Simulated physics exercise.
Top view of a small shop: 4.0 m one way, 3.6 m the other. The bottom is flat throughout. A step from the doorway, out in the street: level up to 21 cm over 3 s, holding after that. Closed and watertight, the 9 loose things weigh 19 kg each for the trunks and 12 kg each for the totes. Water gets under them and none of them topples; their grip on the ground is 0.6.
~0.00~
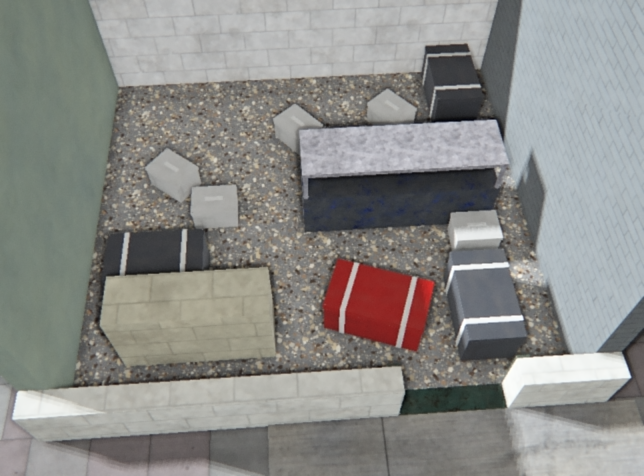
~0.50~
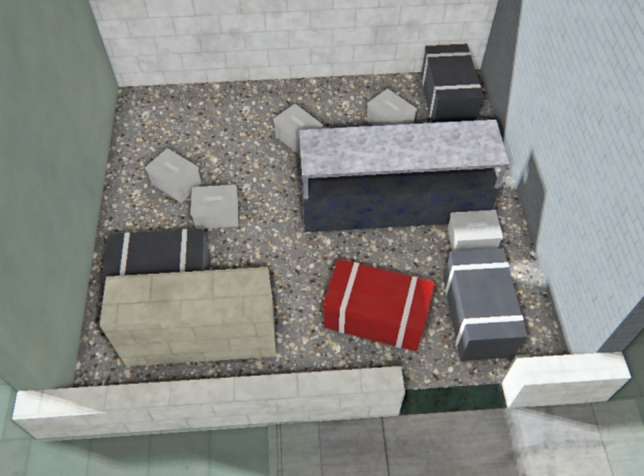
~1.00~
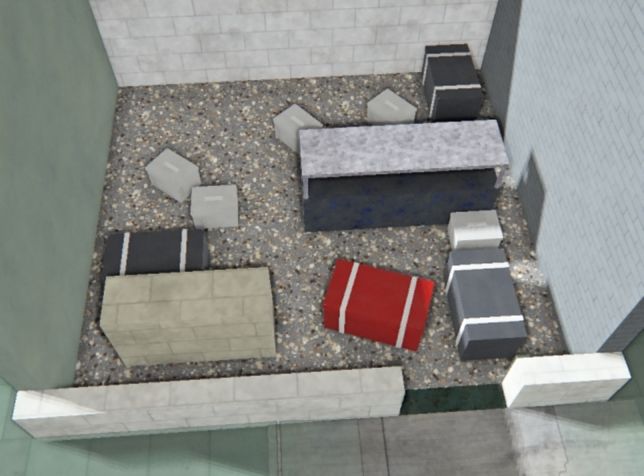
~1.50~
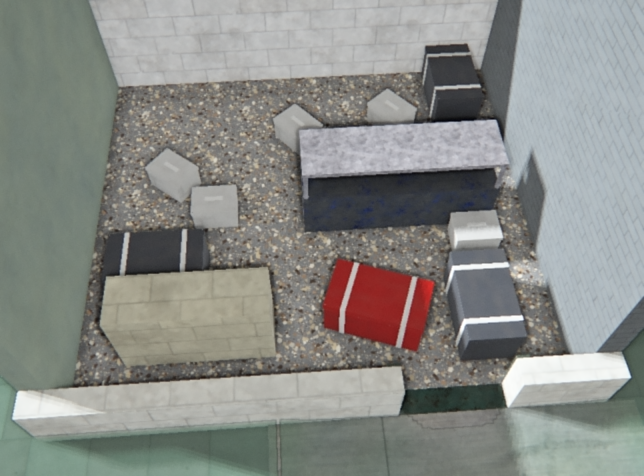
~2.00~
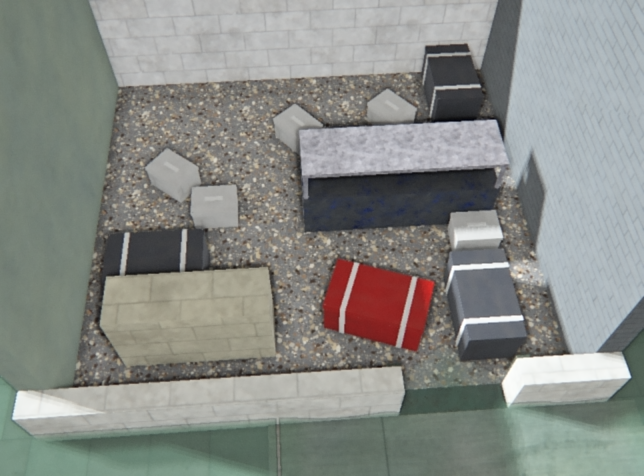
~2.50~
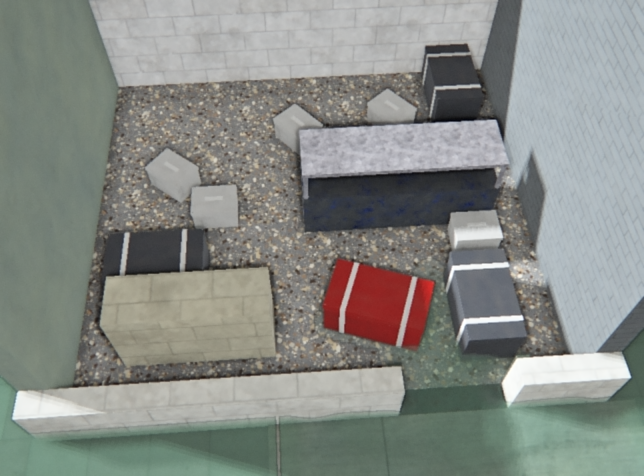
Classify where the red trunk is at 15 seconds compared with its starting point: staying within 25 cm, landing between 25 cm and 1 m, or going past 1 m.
The red trunk goes past 1 m.
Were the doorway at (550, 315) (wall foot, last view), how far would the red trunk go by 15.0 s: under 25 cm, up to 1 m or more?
Red trunk: Goes a long way.
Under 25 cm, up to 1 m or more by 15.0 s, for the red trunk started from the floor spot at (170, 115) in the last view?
It goes a long way.
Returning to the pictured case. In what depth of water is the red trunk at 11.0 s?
11 cm or so.
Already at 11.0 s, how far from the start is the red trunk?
Shift: About 150 cm.
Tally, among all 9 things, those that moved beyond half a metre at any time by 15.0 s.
That comes to 5.
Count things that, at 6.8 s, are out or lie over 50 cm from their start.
Tally: 1.
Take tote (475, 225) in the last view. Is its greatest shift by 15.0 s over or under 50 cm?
Looking at it, I'd say lower.
After 3.5 s the red trunk is near (358, 264), 0.3 m from its start, aground; 0 afloat.
After 6.8 s the red trunk is near (201, 239), 1.5 m from its start, afloat; 2 afloat.
After 11.0 s the red trunk is near (199, 245), 1.5 m from its start, afloat; 3 afloat.
After 15.0 s the red trunk is near (203, 212), 1.7 m from its start, afloat; 7 afloat.
